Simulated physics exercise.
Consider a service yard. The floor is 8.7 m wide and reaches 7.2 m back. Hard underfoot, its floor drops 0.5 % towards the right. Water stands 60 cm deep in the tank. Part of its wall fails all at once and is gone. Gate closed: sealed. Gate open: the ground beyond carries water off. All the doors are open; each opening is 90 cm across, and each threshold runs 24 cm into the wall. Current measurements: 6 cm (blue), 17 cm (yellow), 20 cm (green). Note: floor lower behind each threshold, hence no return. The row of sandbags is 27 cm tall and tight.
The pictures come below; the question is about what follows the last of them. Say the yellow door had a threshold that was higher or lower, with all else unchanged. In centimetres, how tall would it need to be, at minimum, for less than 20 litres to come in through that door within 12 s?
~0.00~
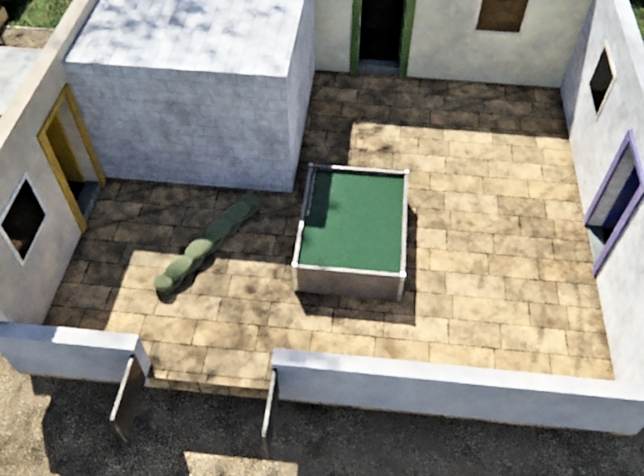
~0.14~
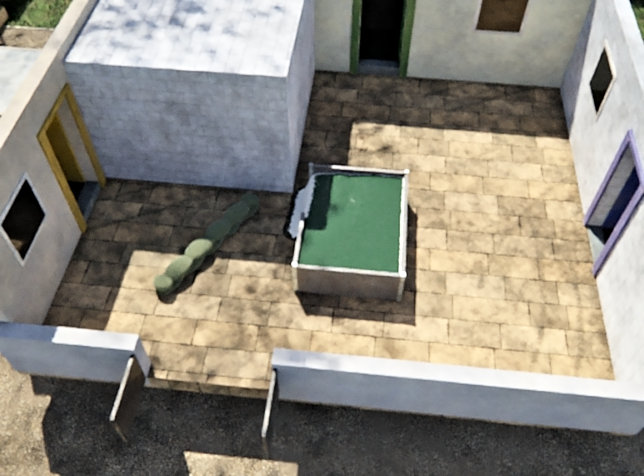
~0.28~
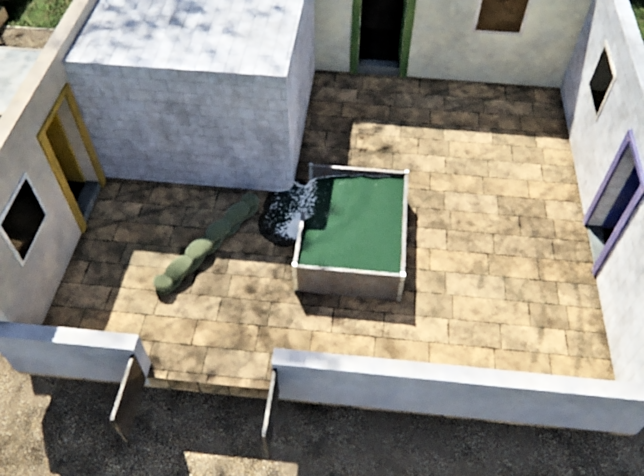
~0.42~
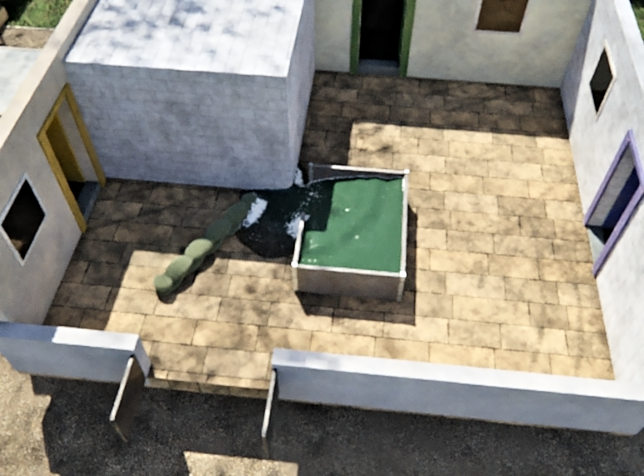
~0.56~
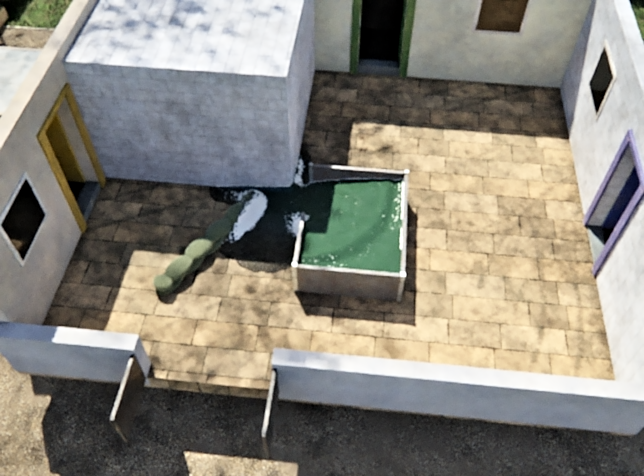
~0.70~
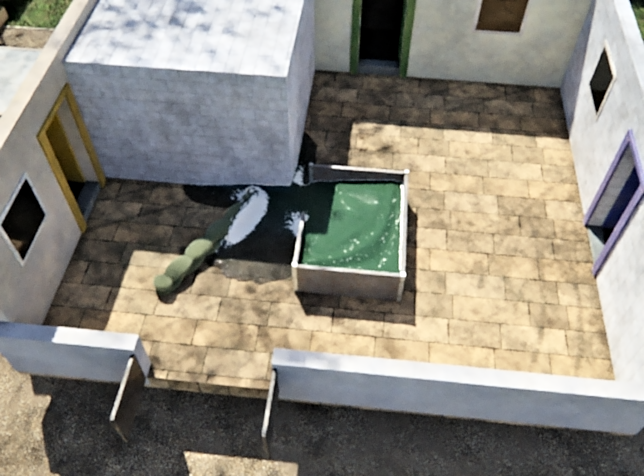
About 14.5 cm.
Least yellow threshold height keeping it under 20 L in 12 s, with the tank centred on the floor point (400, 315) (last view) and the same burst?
New minimum height: Approx. 7.5 cm.
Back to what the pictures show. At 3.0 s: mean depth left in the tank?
Average depth: Approx. 26 cm.
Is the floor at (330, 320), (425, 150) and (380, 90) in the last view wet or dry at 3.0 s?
Untouched, untouched, awash.
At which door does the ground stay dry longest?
I'd go with the blue door.
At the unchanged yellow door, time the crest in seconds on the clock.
Near 2.4 seconds.
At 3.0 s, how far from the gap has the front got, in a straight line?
Near 5.0 m, more or less.
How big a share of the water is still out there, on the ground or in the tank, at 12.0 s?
I'd estimate some 64 in a hundred.
After 1.4 s water covers 15 % of the floor, deepest (49 cm) near (257, 204); it has not reached the yellow door.
After 3.0 s water covers 40 % of the floor, deepest (28 cm) near (257, 204); 16 cm at the yellow door, 7 litres in over its 17 cm threshold.
After 12.0 s water covers 70 % of the floor, deepest (7 cm) near (257, 204); 4 cm at the yellow door, 8 litres in over its 17 cm threshold.
At the yellow door as built, the water arrived by 1.5 s and peaked near 21 cm at 2.4 s.
With a threshold of 12.5 cm, 33 litres would have come in within the 12 s; with 16.5 cm, 10 litres. So under 20 litres takes about 14.5 cm.
